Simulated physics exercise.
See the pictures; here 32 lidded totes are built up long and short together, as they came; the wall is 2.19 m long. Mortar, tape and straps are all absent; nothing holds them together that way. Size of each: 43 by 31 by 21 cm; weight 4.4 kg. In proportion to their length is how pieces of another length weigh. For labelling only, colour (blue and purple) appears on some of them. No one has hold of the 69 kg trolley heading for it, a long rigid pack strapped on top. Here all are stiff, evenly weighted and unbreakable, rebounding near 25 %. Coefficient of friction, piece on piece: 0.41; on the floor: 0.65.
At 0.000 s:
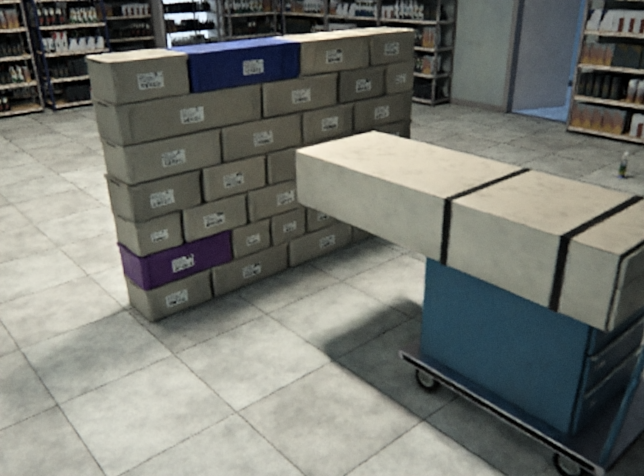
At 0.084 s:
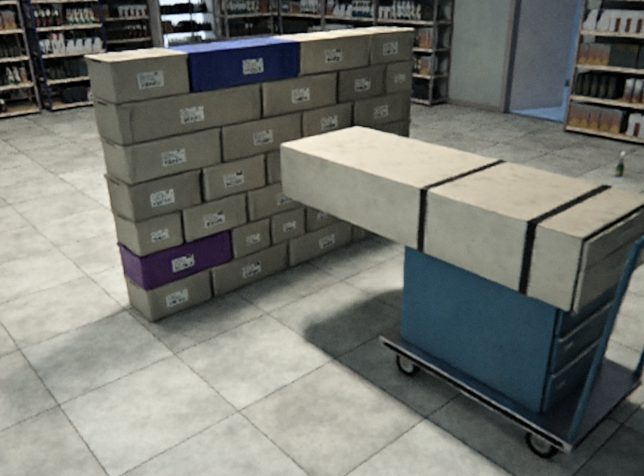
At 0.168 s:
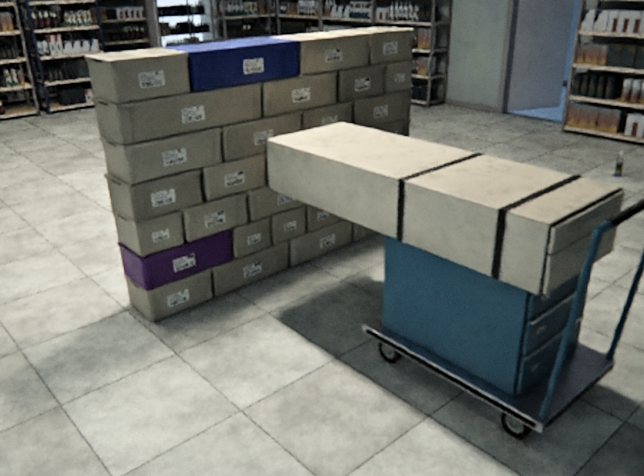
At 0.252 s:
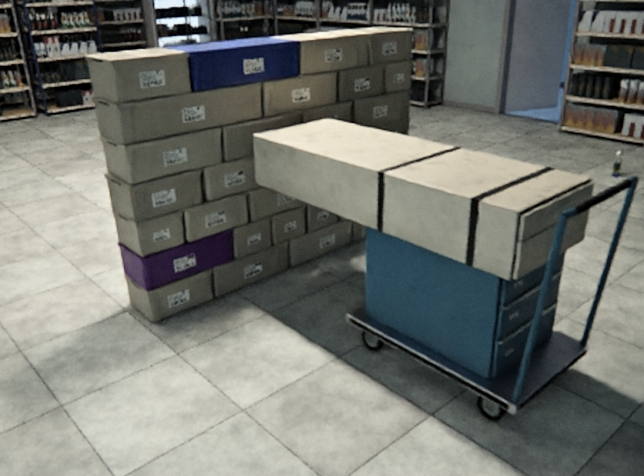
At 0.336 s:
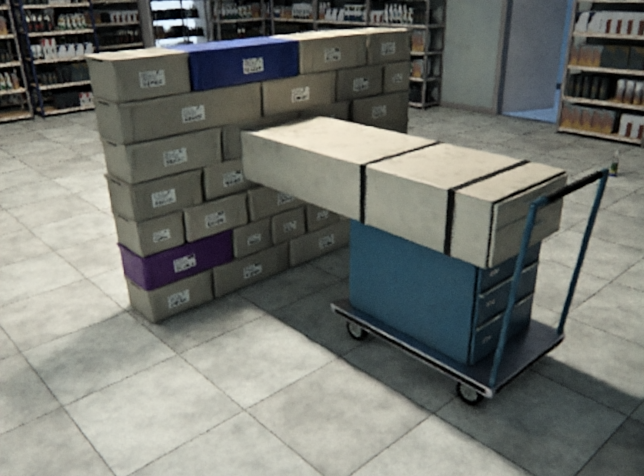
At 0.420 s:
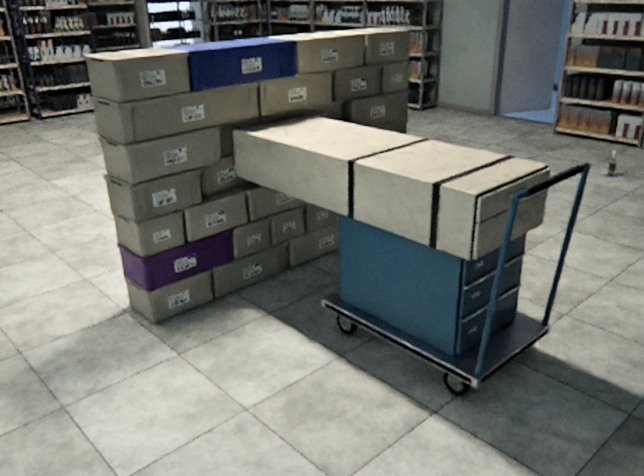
A long wall of stacked tan boxes, one blue and one purple, stood in a storeroom while an unattended blue trolley carrying a long strapped box rolled left and pushed its end into the wall.
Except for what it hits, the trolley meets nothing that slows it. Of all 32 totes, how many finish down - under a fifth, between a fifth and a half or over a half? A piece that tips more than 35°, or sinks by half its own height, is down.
The share is under a fifth.
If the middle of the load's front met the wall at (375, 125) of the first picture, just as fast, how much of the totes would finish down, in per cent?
Roughly 20 per cent would be down.
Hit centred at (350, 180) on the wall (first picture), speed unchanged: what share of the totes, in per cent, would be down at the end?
0 %.
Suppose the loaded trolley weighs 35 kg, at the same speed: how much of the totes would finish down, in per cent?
Then roughly 0 per cent.
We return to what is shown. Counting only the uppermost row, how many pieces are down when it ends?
The number is 0.
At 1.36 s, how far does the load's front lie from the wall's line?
Around 20 cm beyond.
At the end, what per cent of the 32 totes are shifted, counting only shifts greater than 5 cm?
The answer is 25 percent.
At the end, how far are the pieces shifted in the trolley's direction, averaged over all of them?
5 cm or so.
Around 0.48 s, load 15 cm past the wall's line, still rolling; none of the 32 totes down, 9 disturbed; blue tote displaced 41 mm.
Around 0.62 s, load 21 cm past the wall's line, still rolling; none of the 32 totes down, 15 disturbed; blue tote displaced 11 cm.
Around 1.04 s, load 23 cm past the wall's line, still rolling; none of the 32 totes down, 24 disturbed; blue tote displaced 16 cm; purple tote displaced 19 mm.
Around 1.36 s, load 20 cm past the wall's line, still rolling; none of the 32 totes down, 13 disturbed; blue tote displaced 10 cm.
Finally (2.0 s), load 14 cm past the wall's line, stopped; none of the 32 totes down, 11 disturbed; blue tote displaced 9 cm; purple tote unmoved. That is 0 per cent. Seen by the last camera, middles, blue tote near (224, 62), purple tote near (178, 252).
